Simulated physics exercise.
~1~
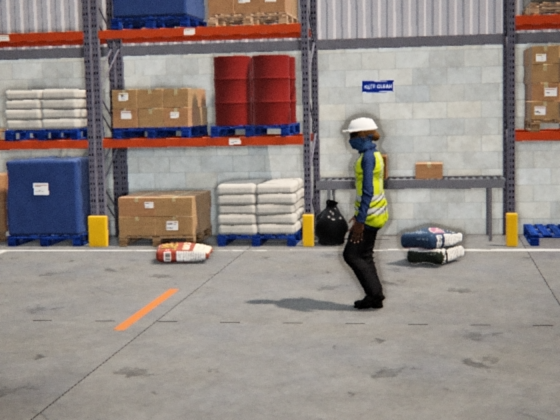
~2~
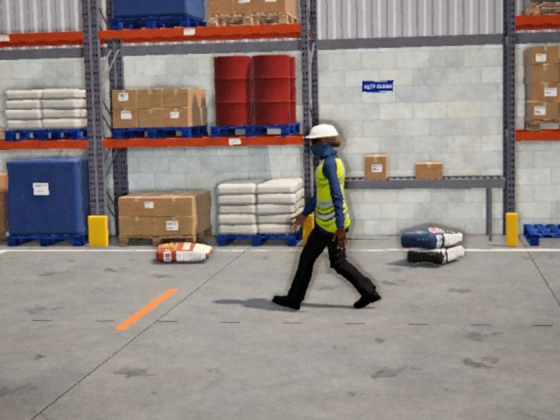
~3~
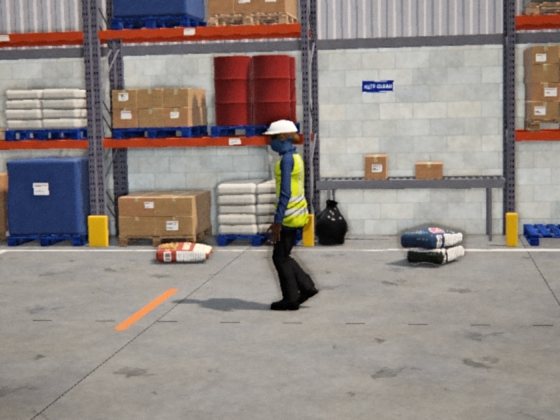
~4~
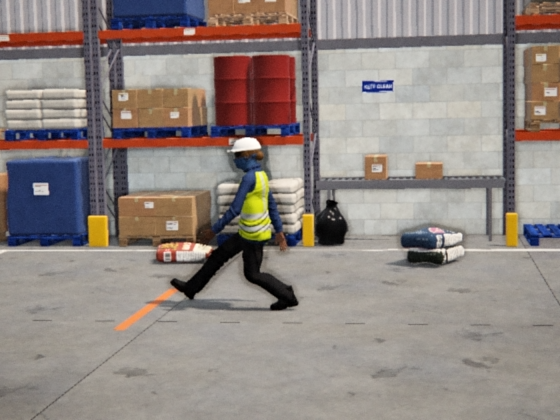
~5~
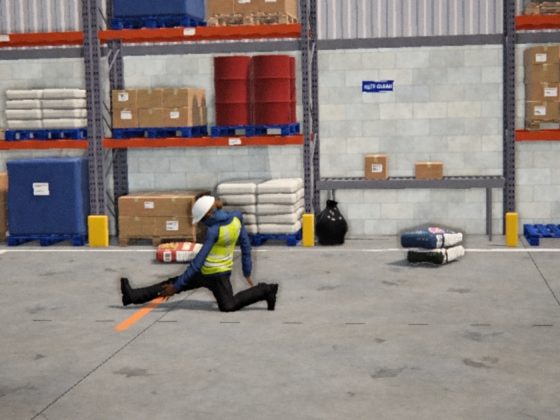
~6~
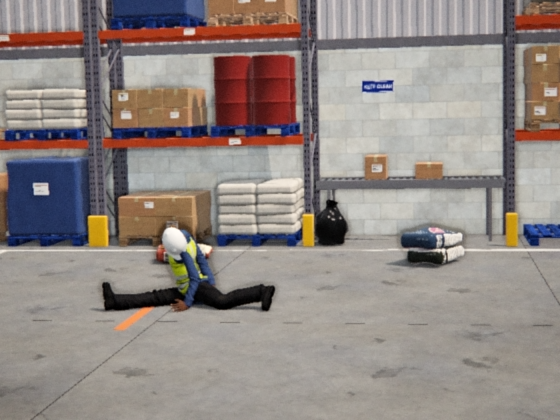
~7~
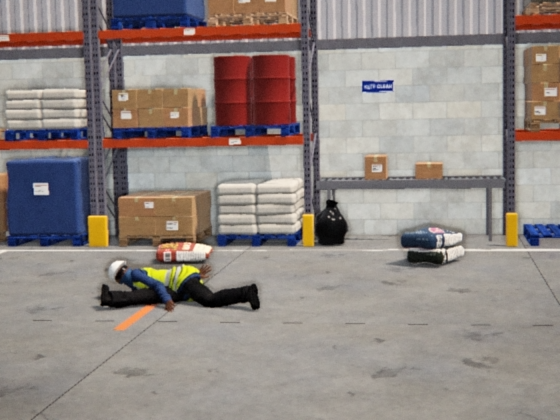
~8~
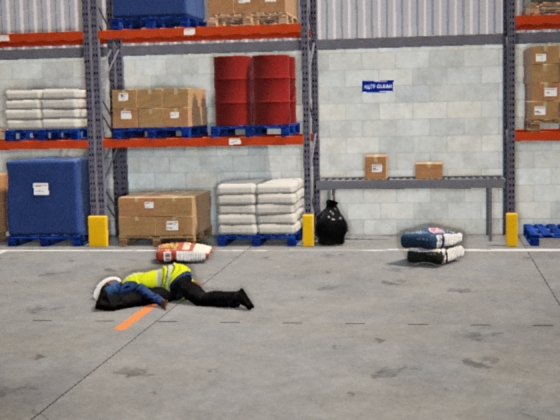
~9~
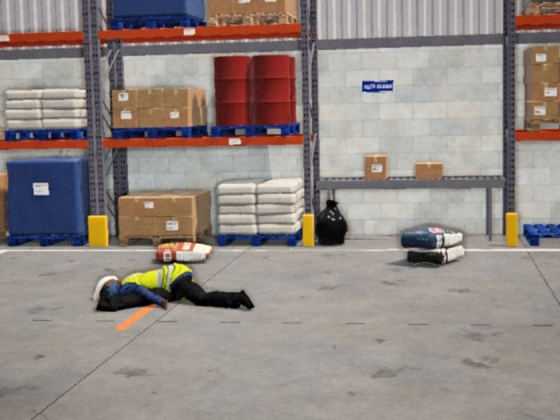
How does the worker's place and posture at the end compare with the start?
At the start the worker is upright, near the shelf to the right of the stacked white sacks. By the end the worker is lying on the floor well to the left, across the orange tape.
